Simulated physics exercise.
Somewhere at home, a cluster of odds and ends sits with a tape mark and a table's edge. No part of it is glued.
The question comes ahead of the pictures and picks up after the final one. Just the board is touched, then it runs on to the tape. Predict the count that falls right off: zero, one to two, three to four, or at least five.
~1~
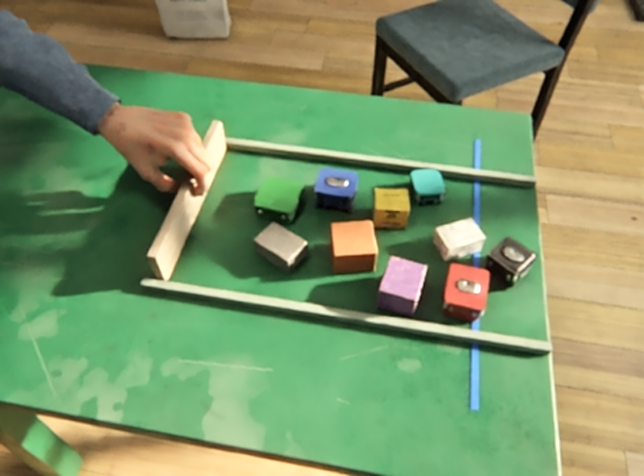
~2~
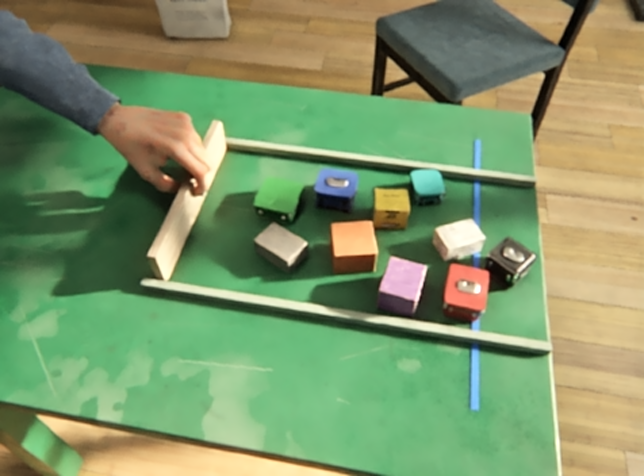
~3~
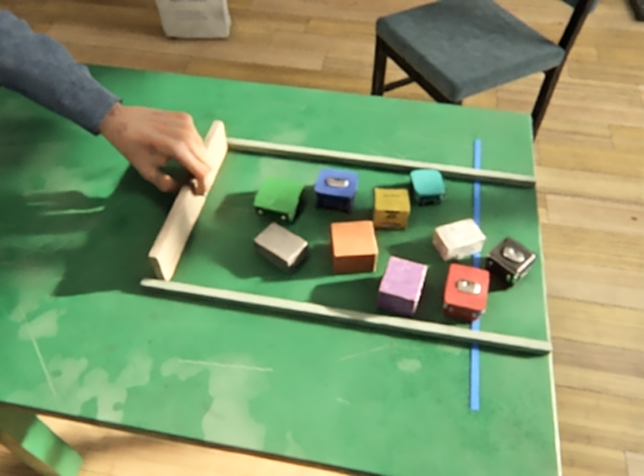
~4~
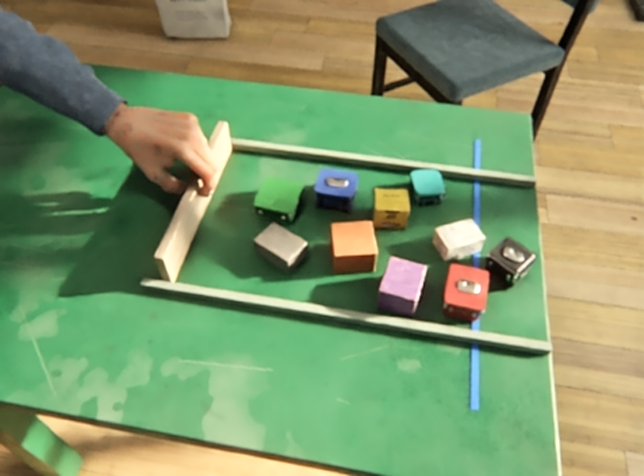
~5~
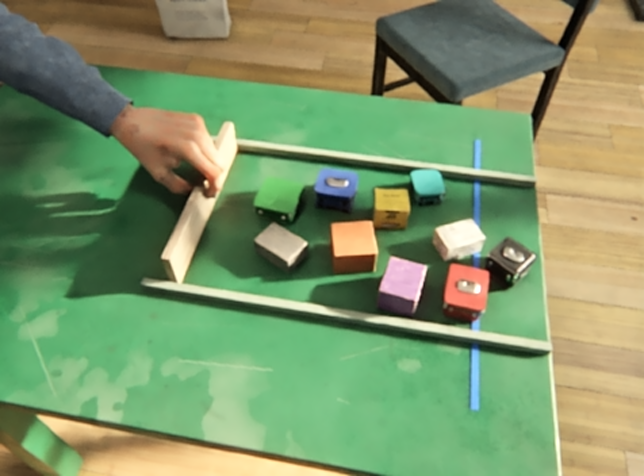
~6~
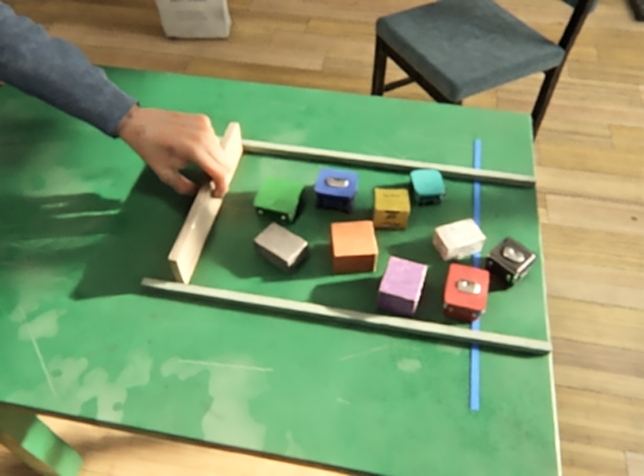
The count is three to four.
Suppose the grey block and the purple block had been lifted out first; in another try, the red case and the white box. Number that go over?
The counts: 1 and 2.
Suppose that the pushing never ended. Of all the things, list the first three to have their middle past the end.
Order, earliest first: Black case, yellow box, white box.
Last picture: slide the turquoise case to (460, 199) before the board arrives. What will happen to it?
From that start the object is safe.
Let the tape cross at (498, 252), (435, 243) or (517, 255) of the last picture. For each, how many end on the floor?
It would be 6, then 0, then 6.
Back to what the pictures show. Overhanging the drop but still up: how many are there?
I get 3.
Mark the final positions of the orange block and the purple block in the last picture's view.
First object: (547, 271); second object: (498, 300).
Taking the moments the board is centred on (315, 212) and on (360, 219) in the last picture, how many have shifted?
Tally: First 5; then 7.
Soon after, none off yet; black case at rest near (509, 263); red case at rest near (465, 294); white box at rest near (458, 240).
At rest, the number that fall off is three or four; fallen, yellow box, white box and black case.
